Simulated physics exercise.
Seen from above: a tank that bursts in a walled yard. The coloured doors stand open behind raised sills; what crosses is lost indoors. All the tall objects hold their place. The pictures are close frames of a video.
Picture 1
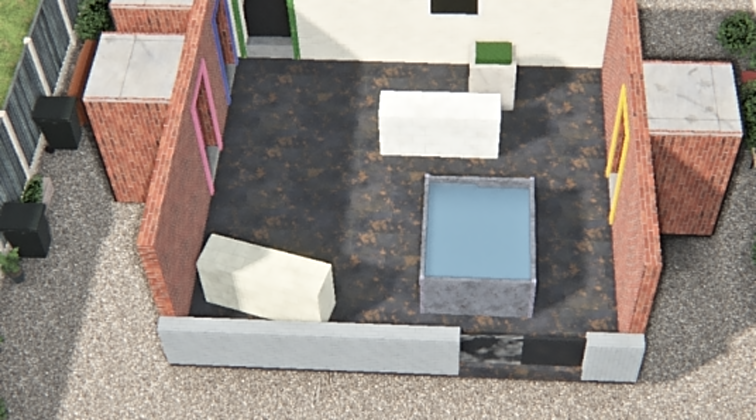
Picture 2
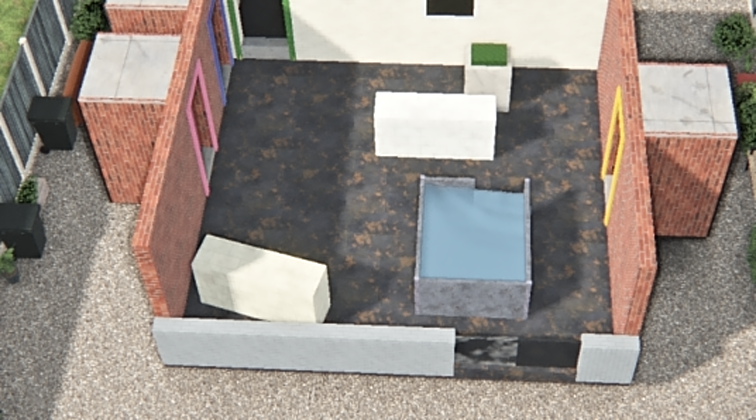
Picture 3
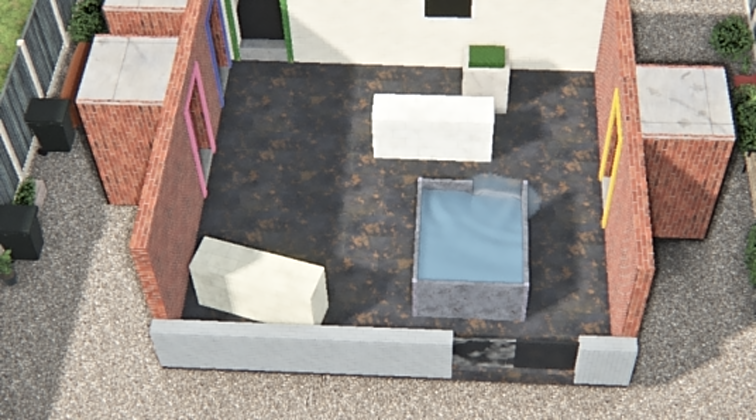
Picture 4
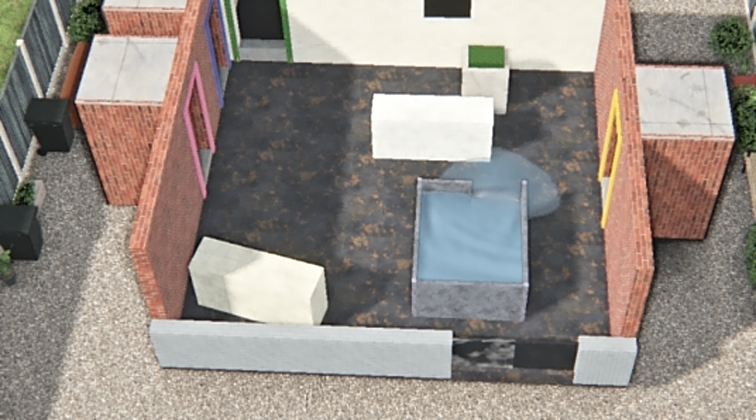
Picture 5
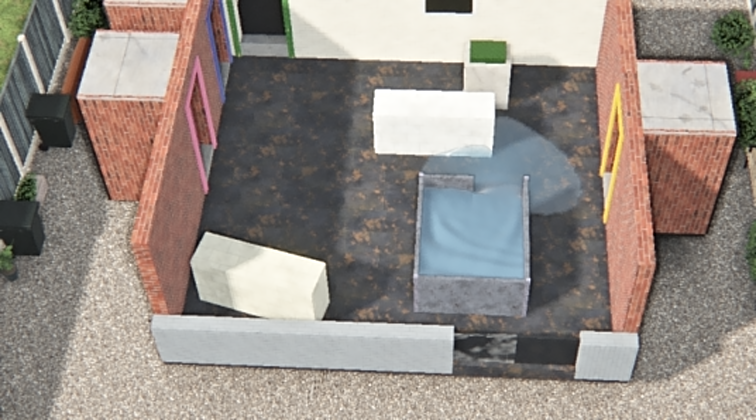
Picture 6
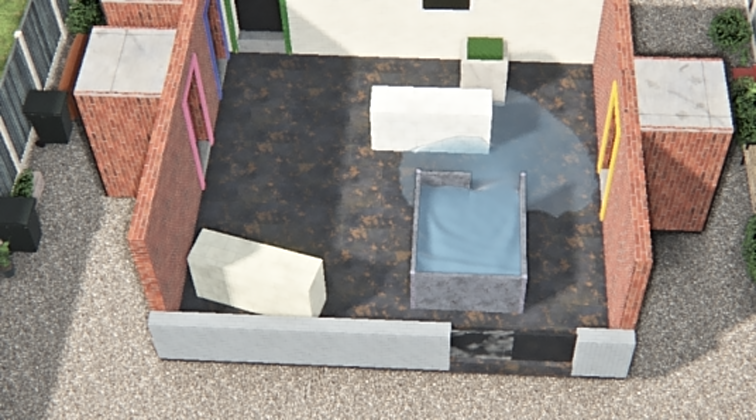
Water pouring from a gap in the far side of a grey tank and spreading across the dark floor of a brick-walled yard.
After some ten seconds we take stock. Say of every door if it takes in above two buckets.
One by one: The blue door floods; the yellow door holds within the limit; the pink door holds within the limit; the green door holds within the limit.
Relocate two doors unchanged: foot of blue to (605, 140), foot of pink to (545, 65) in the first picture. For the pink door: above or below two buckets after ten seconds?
One by one: Pink door passes that mark.
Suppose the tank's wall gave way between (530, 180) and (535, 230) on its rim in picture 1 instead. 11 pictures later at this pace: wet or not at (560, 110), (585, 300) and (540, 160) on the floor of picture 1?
As listed: Under water, flooded, free of water.
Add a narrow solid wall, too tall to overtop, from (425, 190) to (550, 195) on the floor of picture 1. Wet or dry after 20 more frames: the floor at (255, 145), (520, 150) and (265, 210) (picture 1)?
One after the other: Awash, clear, under water.
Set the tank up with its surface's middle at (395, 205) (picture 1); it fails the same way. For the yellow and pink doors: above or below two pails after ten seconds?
Then: The yellow door lets more in, the pink door goes over.
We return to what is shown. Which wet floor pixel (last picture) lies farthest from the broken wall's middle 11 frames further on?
Around (221, 153).
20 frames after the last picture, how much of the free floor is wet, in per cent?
Some 65 per cent.
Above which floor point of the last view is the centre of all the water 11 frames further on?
Close to (481, 197).
A moment on, water covers 25 % of the floor; the blue door not reached, the yellow door wet at the sill, nothing in, the pink door not reached, the green door not reached.
Next, water covers 40 % of the floor; the blue door not reached, the yellow door under two buckets in, the pink door not reached, the green door not reached.
Then, water covers 65 % of the floor; the blue door not reached, the yellow door under two buckets in, the pink door wet at the sill, nothing in, the green door not reached.
Later, water covers 90 % of the floor; the blue door over two buckets in, the yellow door under two buckets in, the pink door under two buckets in, the green door wet at the sill, nothing in.
In the end, water covers 100 % of the floor; the blue door far over two buckets in, the yellow door under two buckets in, the pink door under two buckets in, the green door wet at the sill, nothing in.
